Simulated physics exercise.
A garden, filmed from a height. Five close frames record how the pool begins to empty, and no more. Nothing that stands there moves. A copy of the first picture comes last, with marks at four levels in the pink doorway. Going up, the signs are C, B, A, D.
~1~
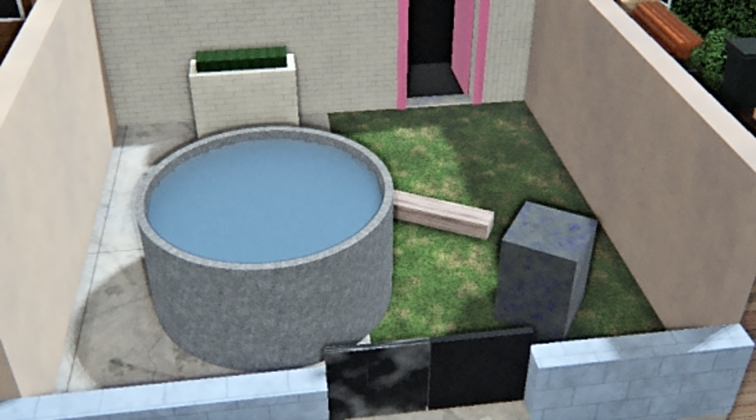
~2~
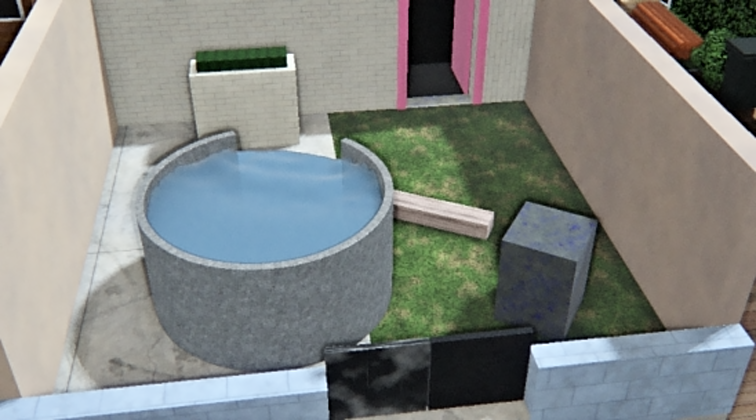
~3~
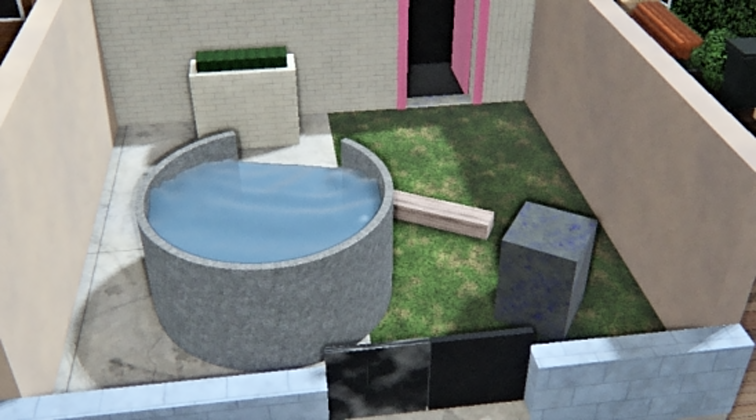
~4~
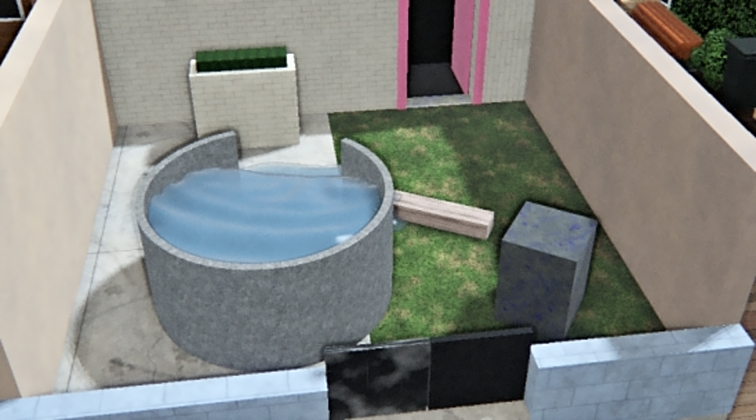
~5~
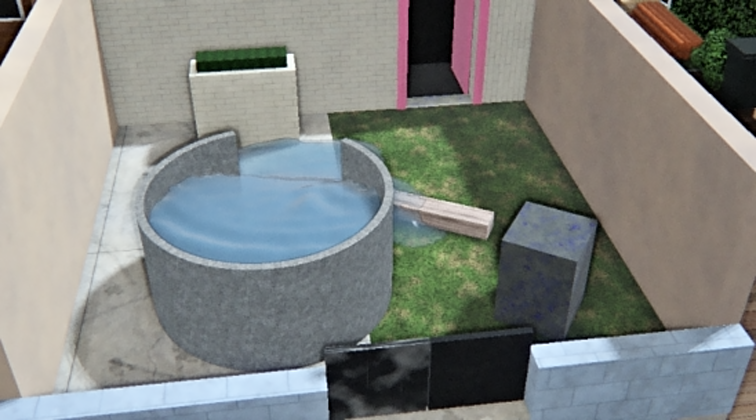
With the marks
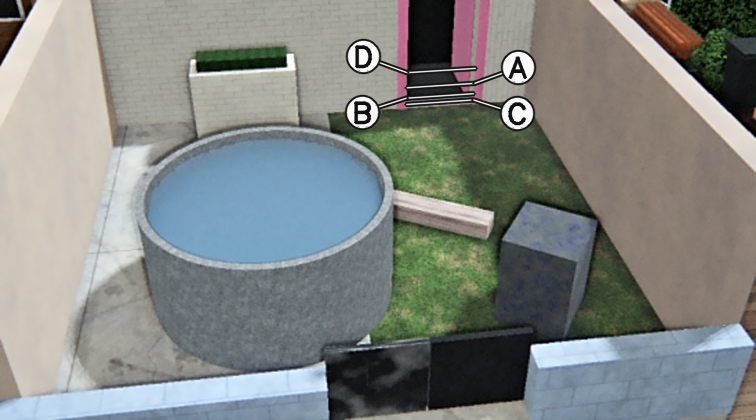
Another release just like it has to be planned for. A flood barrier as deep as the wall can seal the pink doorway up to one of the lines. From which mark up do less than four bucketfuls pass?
Use line A.
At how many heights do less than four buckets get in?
Two.
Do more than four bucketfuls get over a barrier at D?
No.
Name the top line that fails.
Here it is line B.
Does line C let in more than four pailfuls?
Yes.
On the marked copy, A at (440, 85); B at (440, 95); C at (440, 102); D at (441, 70); from the bottom up C, B, A, D.
With A, a splash gets over, under a bucket.
With B, about 11 bucketfuls get in.
With C, dozens of bucketfuls pour in.
With D, nothing gets over.
